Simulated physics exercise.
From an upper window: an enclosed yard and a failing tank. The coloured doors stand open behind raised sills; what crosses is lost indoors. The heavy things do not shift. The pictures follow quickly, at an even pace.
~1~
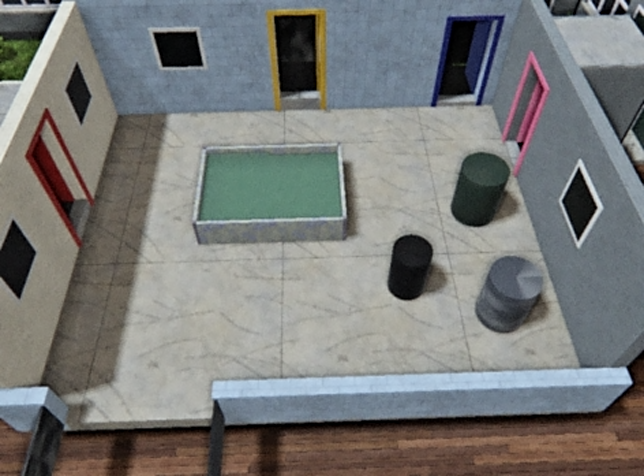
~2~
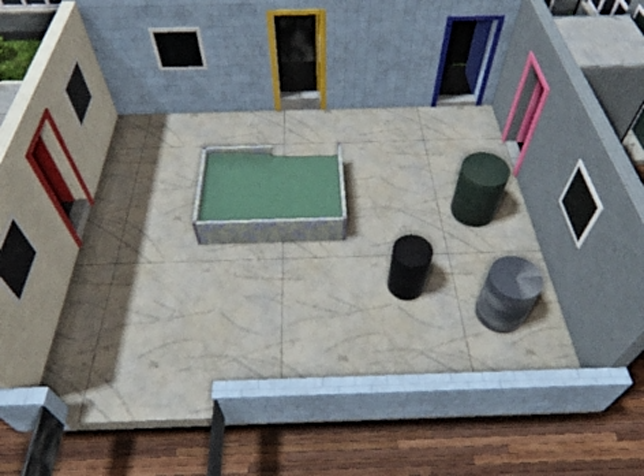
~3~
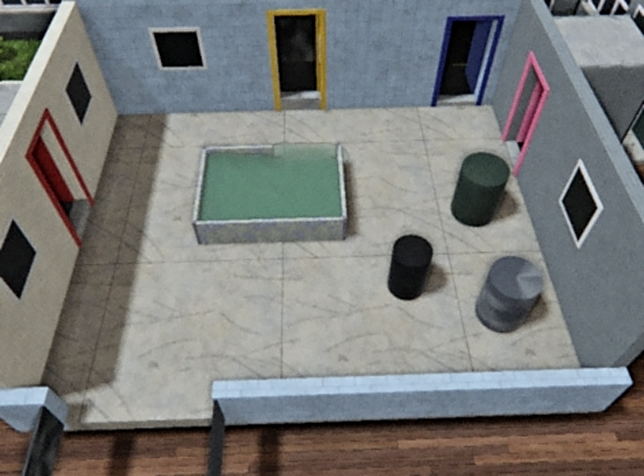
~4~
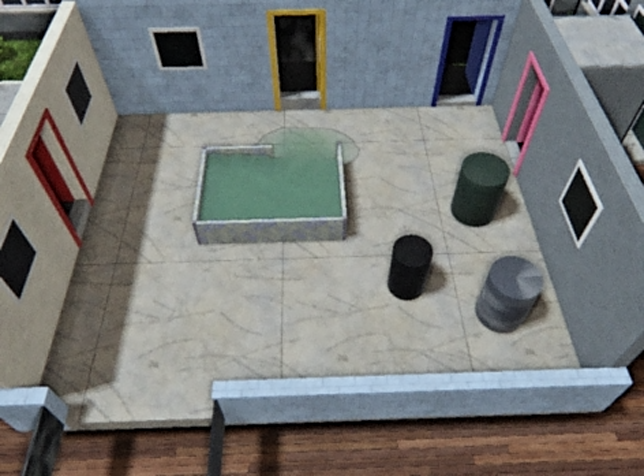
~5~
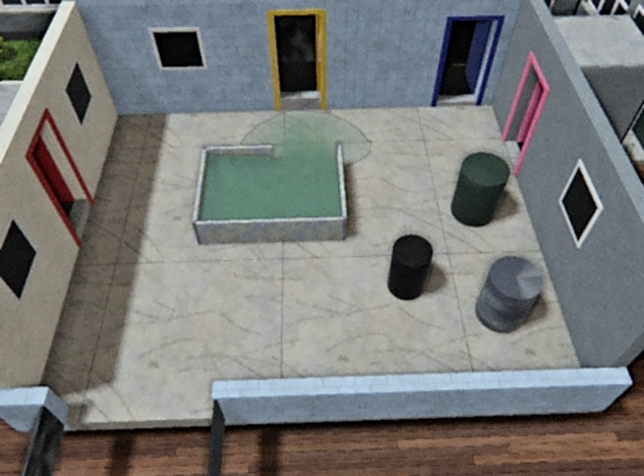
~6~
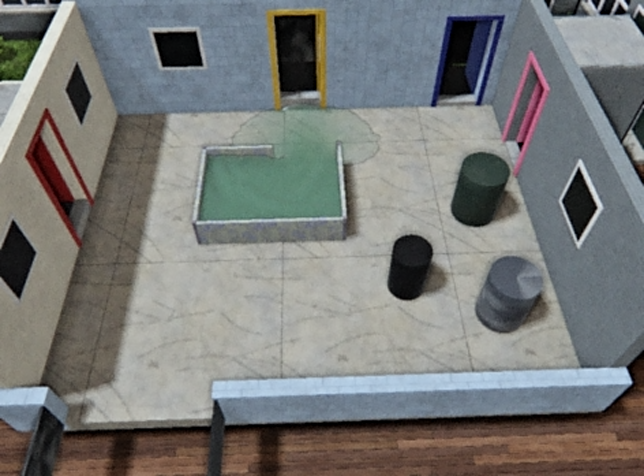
In the walled yard, green water pours from the tank's far side and spreads outward.
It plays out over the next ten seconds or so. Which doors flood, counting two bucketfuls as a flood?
The blue door stays under that; the red door stays under that; the yellow door stays under that; the pink door takes more than that.
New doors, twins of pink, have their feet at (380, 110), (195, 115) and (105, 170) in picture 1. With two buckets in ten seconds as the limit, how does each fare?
As listed: Passes that mark, holds, takes more.
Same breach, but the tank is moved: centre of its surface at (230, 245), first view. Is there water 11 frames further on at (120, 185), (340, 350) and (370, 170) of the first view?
As listed: No water, dry, flooded.
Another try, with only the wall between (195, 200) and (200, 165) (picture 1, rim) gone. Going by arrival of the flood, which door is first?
That is the red one.
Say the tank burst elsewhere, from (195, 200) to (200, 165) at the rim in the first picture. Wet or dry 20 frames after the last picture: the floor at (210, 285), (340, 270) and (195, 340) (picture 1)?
In turn: Dry, free of water, dry.
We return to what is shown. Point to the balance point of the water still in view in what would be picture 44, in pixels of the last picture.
Close to (305, 179).
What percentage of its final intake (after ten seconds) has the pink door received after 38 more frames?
Close to 65 %.
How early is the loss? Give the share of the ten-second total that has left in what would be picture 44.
Close to 30 %.
A moment on, water covers 10 % of the floor; the blue door not reached, the red door not reached, the yellow door wet at the sill, nothing in, the pink door not reached.
Next, water covers 20 % of the floor; the blue door wet at the sill, nothing in, the red door not reached, the yellow door wet at the sill, nothing in, the pink door not reached.
Then, water covers 35 % of the floor; the blue door wet at the sill, nothing in, the red door not reached, the yellow door wet at the sill, nothing in, the pink door under two buckets in.
Later, water covers 55 % of the floor; the blue door under two buckets in, the red door wet at the sill, nothing in, the yellow door wet at the sill, nothing in, the pink door over two buckets in.
In the end, water covers 90 % of the floor; the blue door under two buckets in, the red door wet at the sill, nothing in, the yellow door wet at the sill, nothing in, the pink door far over two buckets in.
